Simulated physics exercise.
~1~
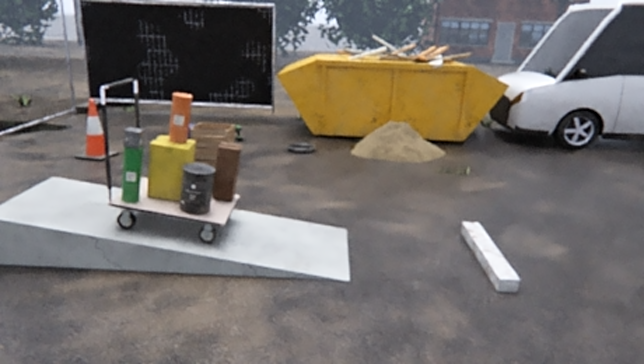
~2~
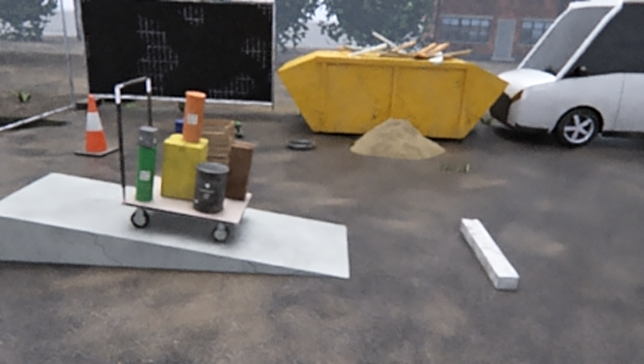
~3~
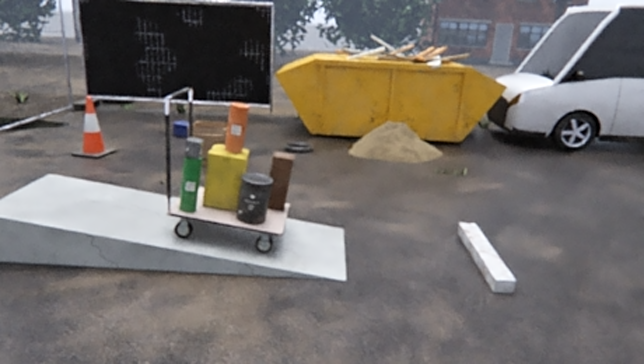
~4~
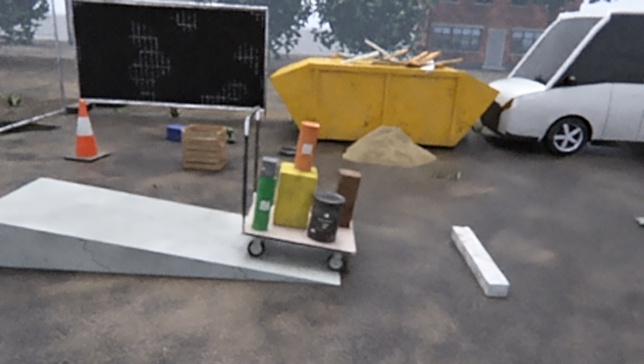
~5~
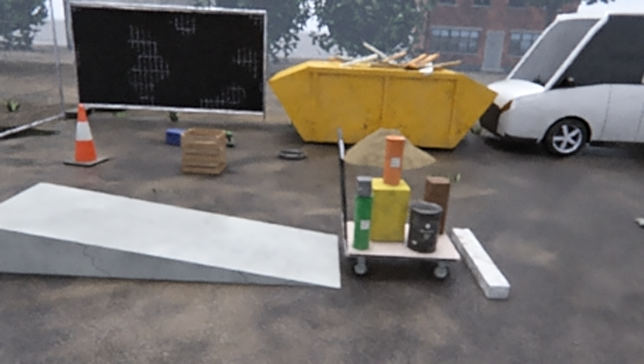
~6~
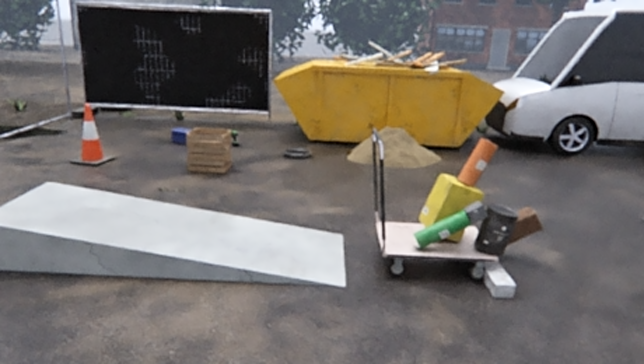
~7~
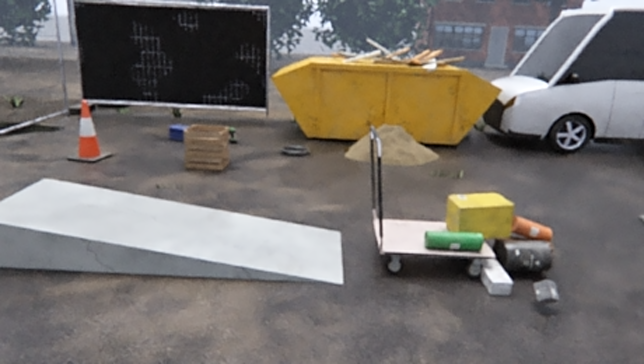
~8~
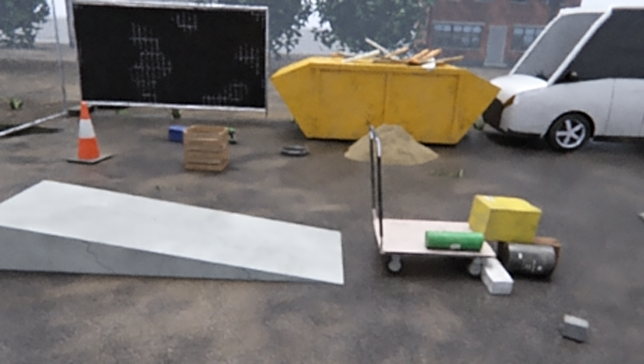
We see a loaded flat trolley roll down a ramp to the right and stop at a white kerb, where its load topples forward; the green canister ends lying on the deck, while the yellow box, black pail and grey parcel lie beyond the kerb.
